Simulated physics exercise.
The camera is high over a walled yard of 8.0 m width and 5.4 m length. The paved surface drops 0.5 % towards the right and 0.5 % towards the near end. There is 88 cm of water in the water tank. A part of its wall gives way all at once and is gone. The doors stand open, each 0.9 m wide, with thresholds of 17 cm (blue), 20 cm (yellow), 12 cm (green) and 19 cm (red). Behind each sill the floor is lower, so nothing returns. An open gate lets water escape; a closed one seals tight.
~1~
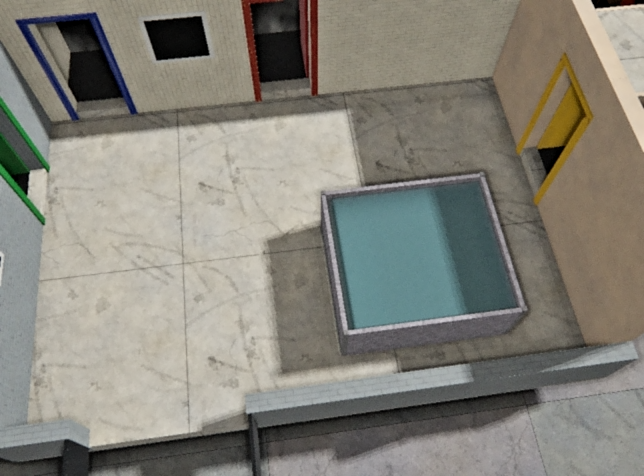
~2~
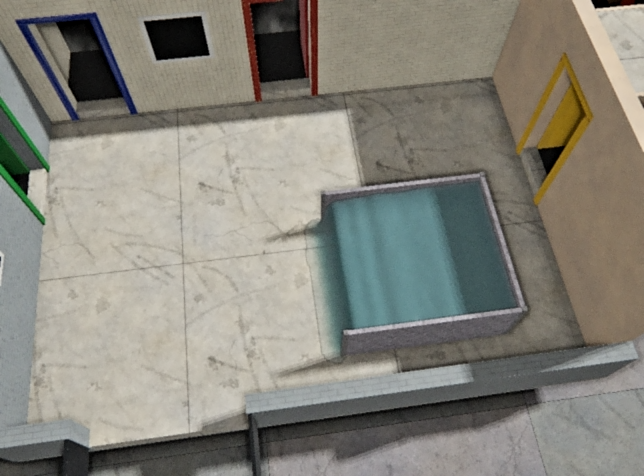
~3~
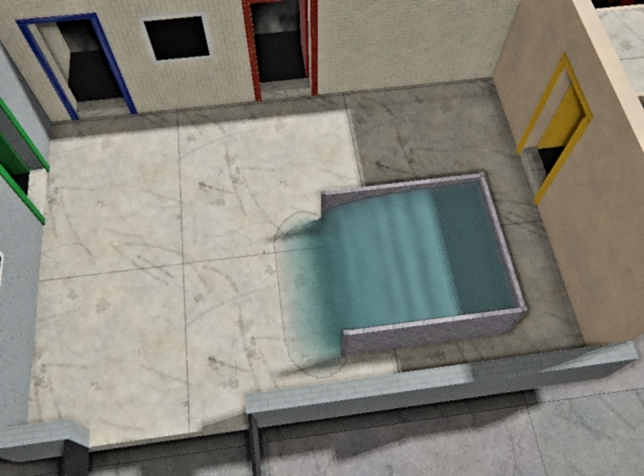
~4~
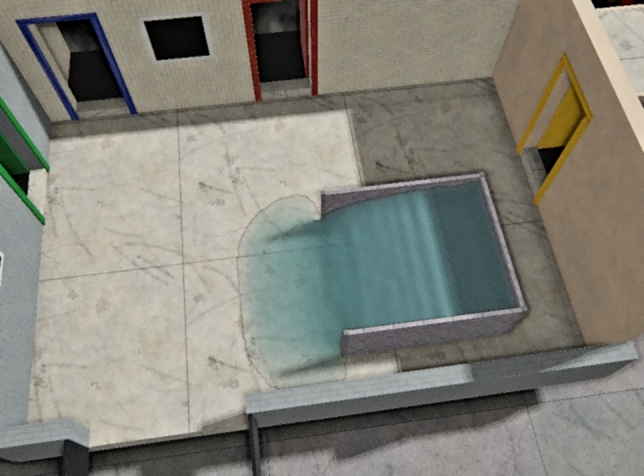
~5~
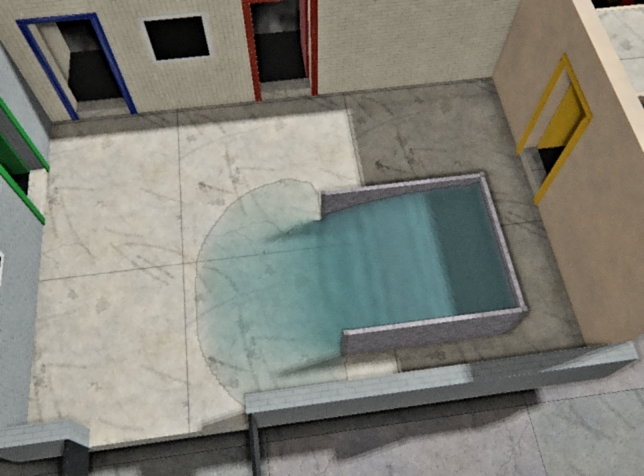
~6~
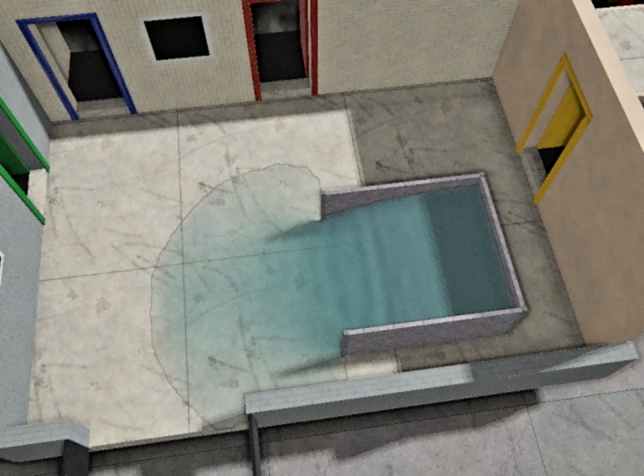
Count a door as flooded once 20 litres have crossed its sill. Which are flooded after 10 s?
Within that time: At the blue door it passes the limit; at the yellow door it stays under the limit; at the green door it exceeds the limit; at the red door it keeps below the limit.
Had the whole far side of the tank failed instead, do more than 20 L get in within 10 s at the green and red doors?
Against that limit: Green past it, red above.
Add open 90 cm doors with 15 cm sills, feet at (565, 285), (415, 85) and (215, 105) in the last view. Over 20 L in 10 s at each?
In that order: Not over, not over, below.
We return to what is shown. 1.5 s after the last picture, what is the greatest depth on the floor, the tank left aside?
Roughly 51 cm.
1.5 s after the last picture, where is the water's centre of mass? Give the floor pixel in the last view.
Near (237, 290).
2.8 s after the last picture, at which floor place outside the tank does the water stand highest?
Near (52, 129).
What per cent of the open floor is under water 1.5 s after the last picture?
Some 60 per cent of it.
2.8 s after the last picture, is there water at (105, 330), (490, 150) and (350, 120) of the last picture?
In turn: Flooded, not reached, dry.
Then, 0.7 s after the last picture water covers 50 % of the floor and is deepest (39 cm) near (36, 324); blue door not reached, yellow door not reached, green door not reached, red door not reached.
Then, 1.5 s after the last picture water covers 60 % of the floor and is deepest (51 cm) near (28, 423); blue door 6 cm at the sill, 0 L in, yellow door not reached, green door 24 cm at the sill, 11 L in, red door not reached.
Then, 2.8 s after the last picture water covers 60 % of the floor and is deepest (36 cm) near (52, 129); blue door 29 cm at the sill, 25 L in, yellow door not reached, green door 22 cm at the sill, 69 L in, red door 1 cm at the sill, 0 L in.
Then, 5.3 s after the last picture water covers 80 % of the floor and is deepest (16 cm) near (103, 166); blue door 16 cm at the sill, 89 L in, yellow door not reached, green door 16 cm at the sill, 114 L in, red door 8 cm at the sill, 0 L in.
Then, 9.3 s after the last picture water covers 95 % of the floor and is deepest (17 cm) near (531, 342); blue door 5 cm at the sill, 90 L in, yellow door 11 cm at the sill, 1 L in, green door 5 cm at the sill, 119 L in, red door 5 cm at the sill, 0 L in.
